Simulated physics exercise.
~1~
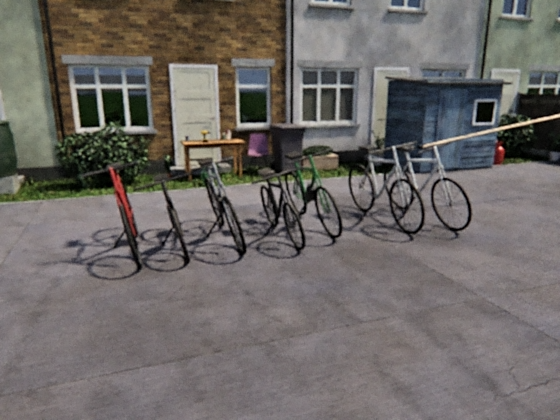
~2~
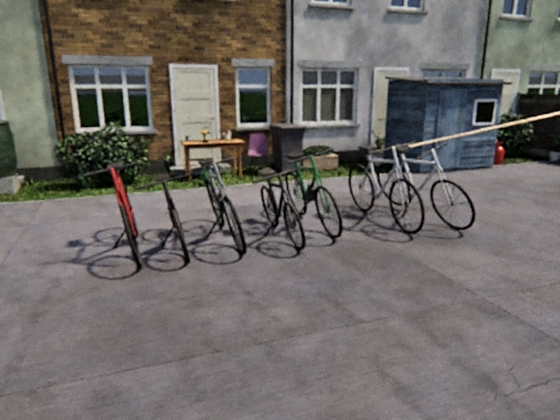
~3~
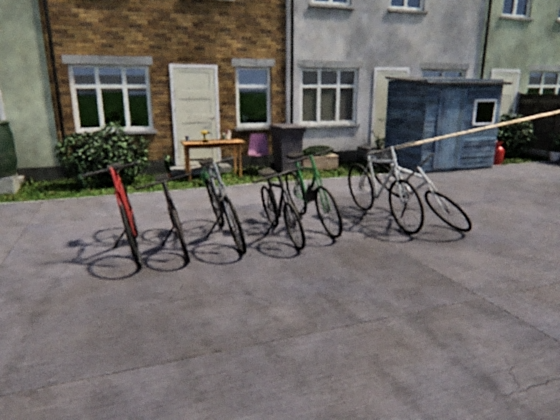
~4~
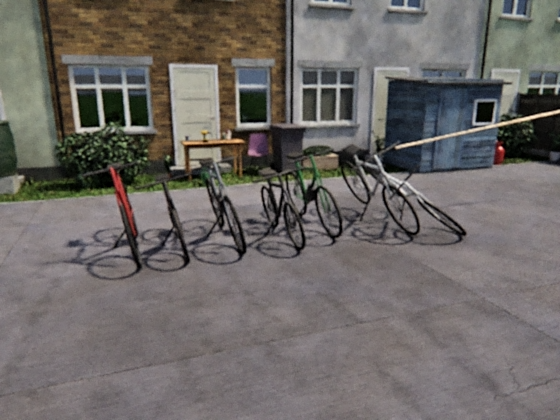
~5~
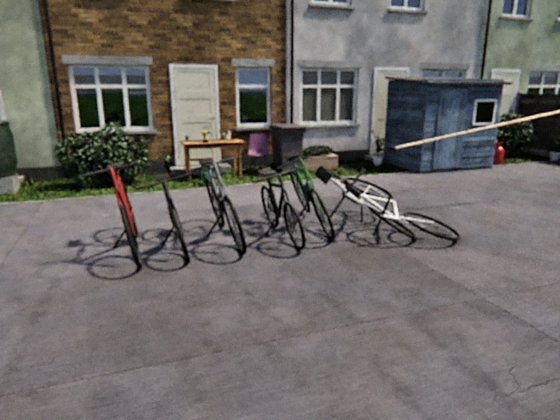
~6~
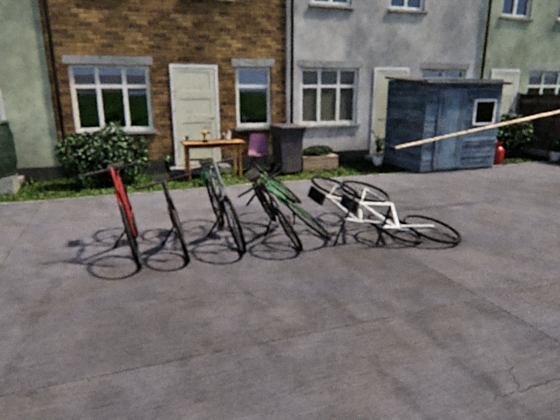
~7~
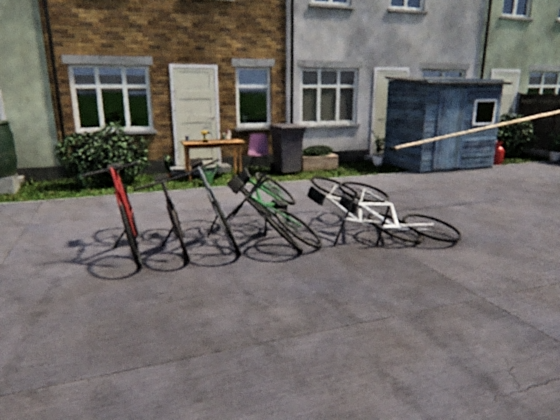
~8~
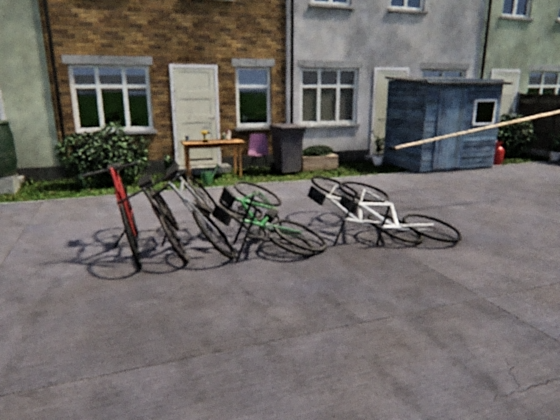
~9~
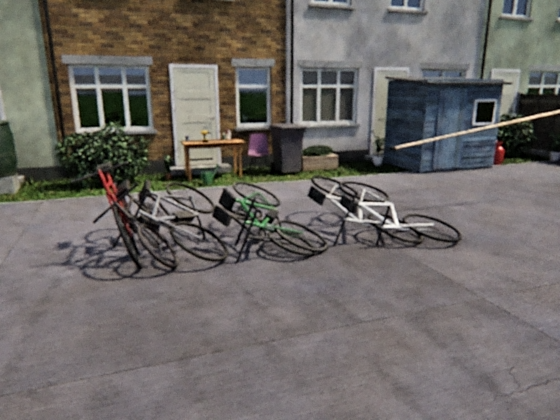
Pole pushing a white bicycle over at the right, parked bicycles toppling leftward in turn, the red one left leaning upright.
